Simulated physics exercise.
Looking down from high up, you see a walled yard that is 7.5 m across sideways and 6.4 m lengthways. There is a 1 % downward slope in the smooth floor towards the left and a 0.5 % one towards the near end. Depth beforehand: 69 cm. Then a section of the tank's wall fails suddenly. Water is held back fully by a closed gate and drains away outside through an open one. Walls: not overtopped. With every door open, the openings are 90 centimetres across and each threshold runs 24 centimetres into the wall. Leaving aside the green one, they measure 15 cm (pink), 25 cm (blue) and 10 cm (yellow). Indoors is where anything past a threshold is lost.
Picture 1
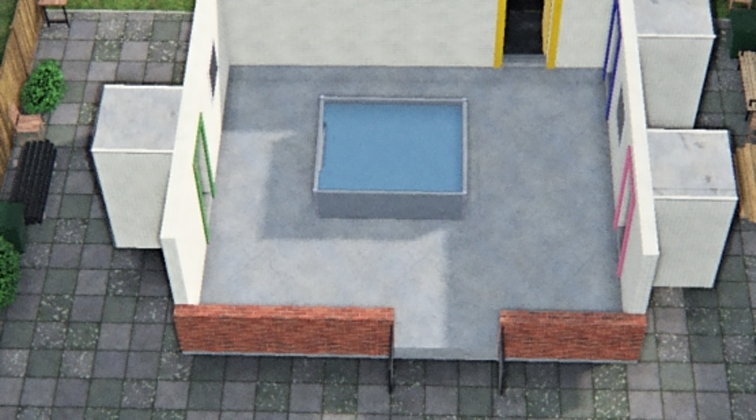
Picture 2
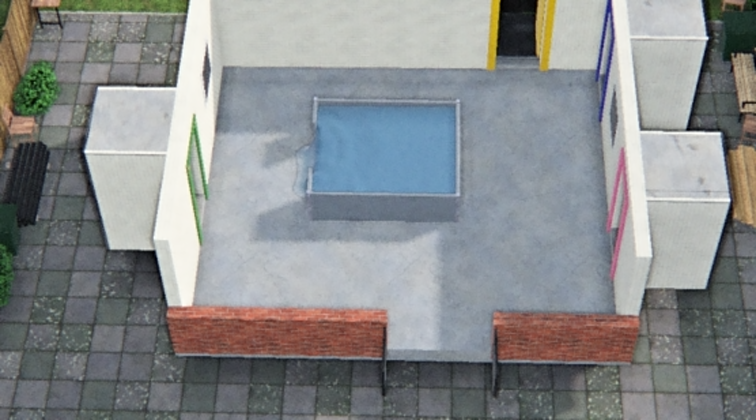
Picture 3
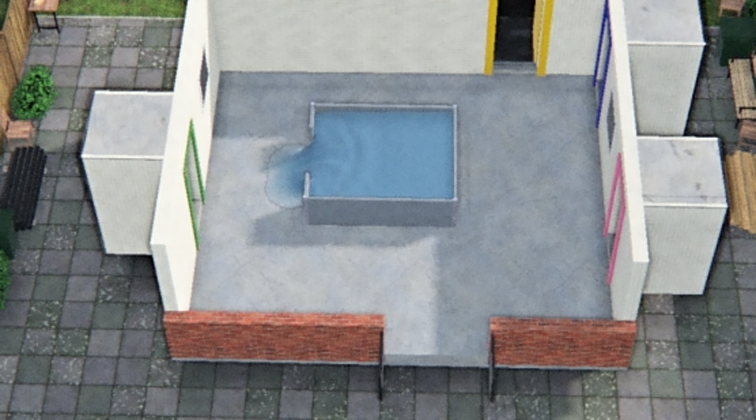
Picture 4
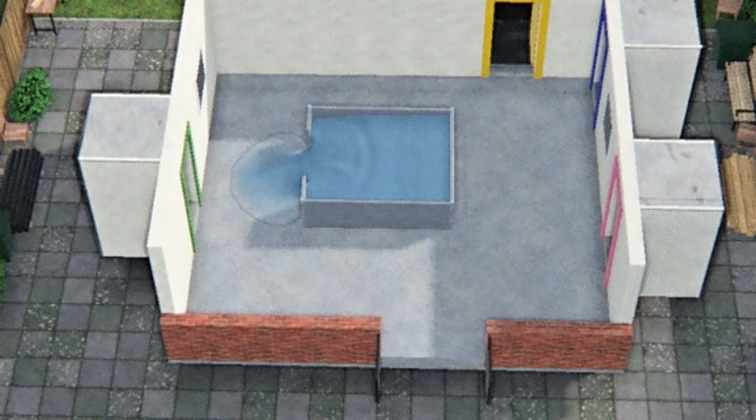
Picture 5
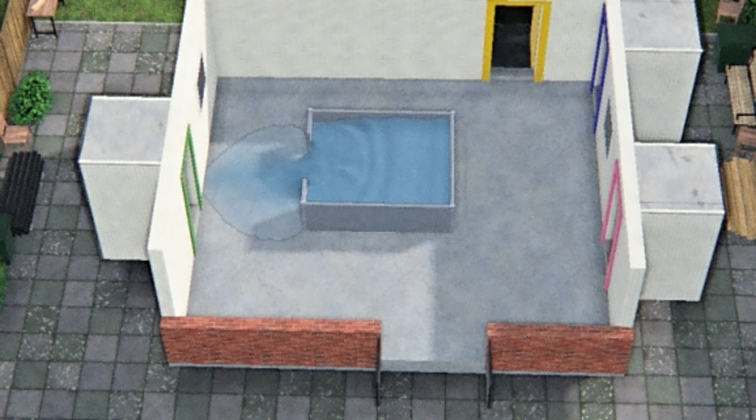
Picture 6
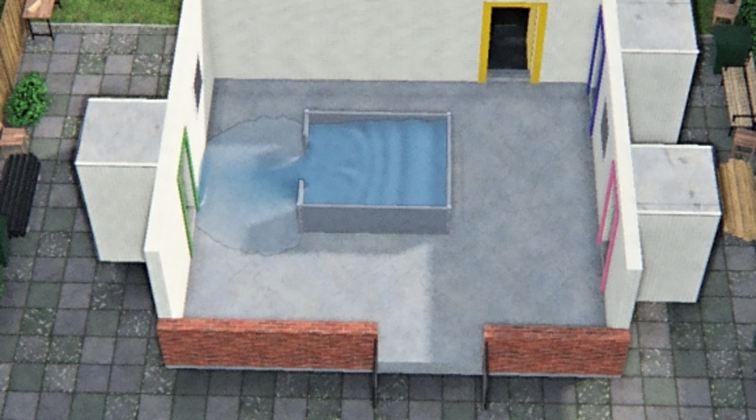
A rectangular tank of blue water stands in a grey-floored walled yard, seen from high above. Green trim marks an opening on the left wall, yellow a dark doorway at the back, blue and pink the right wall, with low red brick at the near side. Water pours from a gap in the tank's left side and spreads leftward in a thin rounded sheet, rippling the tank, as the view drifts slightly.
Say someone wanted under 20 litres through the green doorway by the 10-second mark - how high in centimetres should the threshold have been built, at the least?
They should have built it at least 27 cm high.
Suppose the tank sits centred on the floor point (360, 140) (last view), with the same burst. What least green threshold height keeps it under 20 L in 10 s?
A height near 9.0 cm.
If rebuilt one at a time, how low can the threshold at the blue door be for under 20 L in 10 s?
For blue: Close to 10.5 cm.
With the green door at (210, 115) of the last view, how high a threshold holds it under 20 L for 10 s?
You'd want it roughly 19 cm high.
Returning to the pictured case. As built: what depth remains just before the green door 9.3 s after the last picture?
Some 11.0 cm.
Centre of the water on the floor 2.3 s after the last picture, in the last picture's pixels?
Look at about (311, 189) in the last view.
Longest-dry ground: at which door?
Coming last is the pink one.
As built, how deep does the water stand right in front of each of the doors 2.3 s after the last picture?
At the pink door the depth is 0 cm, at blue 0 cm, at green 26 cm and at yellow 0 cm.
Then, 0.7 s after the last picture water covers 15 % of the floor, deepest (44 cm) near (210, 186); 30 cm at the green door, 4 litres in over its 20 cm threshold.
Then, 2.3 s after the last picture water covers 35 % of the floor, deepest (40 cm) near (214, 81); 26 cm at the green door, 59 litres in over its 20 cm threshold.
Then, 9.3 s after the last picture water covers 100 % of the floor, deepest (16 cm) near (179, 346); 11 cm at the green door, 73 litres in over its 20 cm threshold.
At the green door as built, the water peaked near 32 cm, 1.3 s after the last picture.
With a threshold of 24 cm, 36 litres would have come in within the 10 s; with 32 cm, 4 litres. So under 20 litres takes about 27 cm.
